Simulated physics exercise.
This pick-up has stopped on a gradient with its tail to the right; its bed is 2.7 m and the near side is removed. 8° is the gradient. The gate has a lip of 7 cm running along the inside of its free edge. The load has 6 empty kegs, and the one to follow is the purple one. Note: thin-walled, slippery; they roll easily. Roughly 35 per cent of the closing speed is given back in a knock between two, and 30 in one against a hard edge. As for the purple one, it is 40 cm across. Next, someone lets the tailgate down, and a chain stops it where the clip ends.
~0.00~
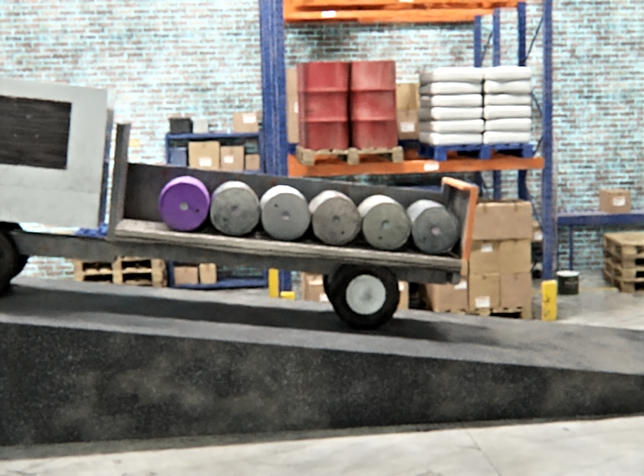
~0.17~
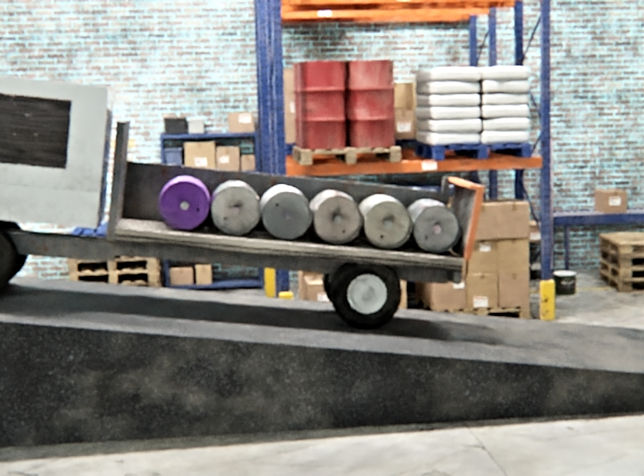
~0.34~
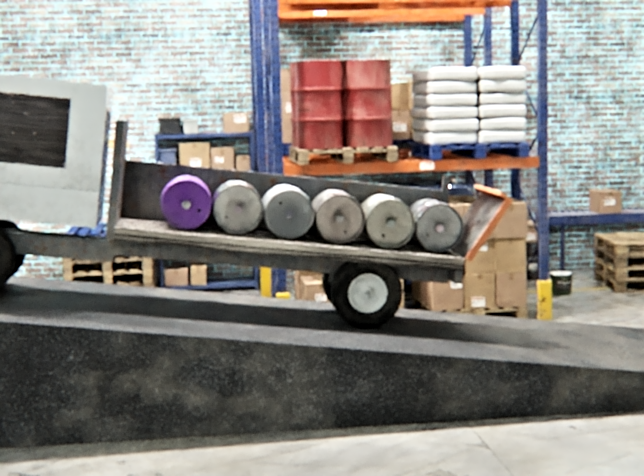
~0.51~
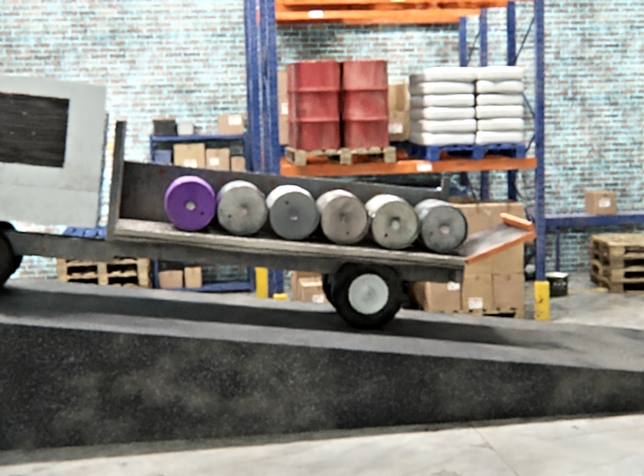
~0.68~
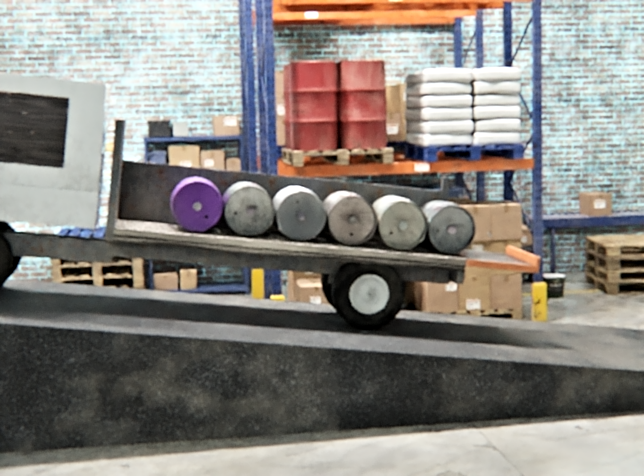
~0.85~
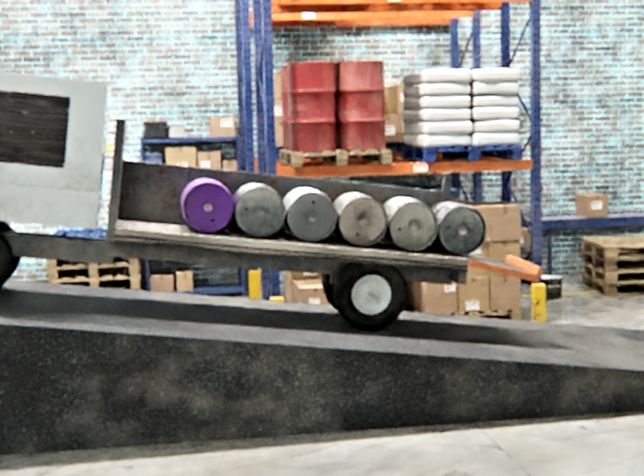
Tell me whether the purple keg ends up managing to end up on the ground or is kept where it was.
It manages it.
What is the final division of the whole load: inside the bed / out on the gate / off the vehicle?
0 - 0 - 6.
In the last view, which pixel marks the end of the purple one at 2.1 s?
Estimated pixel position: About (344, 220).
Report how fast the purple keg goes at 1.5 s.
Around 0.9 m/s.
After 1.5 s, purple is on the bed, 160 cm short of the hinge, rolling right; 0 out so far.
After 2.1 s, purple is on the bed, 100 cm short of the hinge, rolling right; 1 out so far.
After 2.9 s, purple is on the bed, 10 cm short of the hinge, rolling right; 4 out so far.
After 3.8 s, purple is dropping off the gate; 6 out so far.
At rest (5.3 s), purple is out on the ground; 6 out so far.
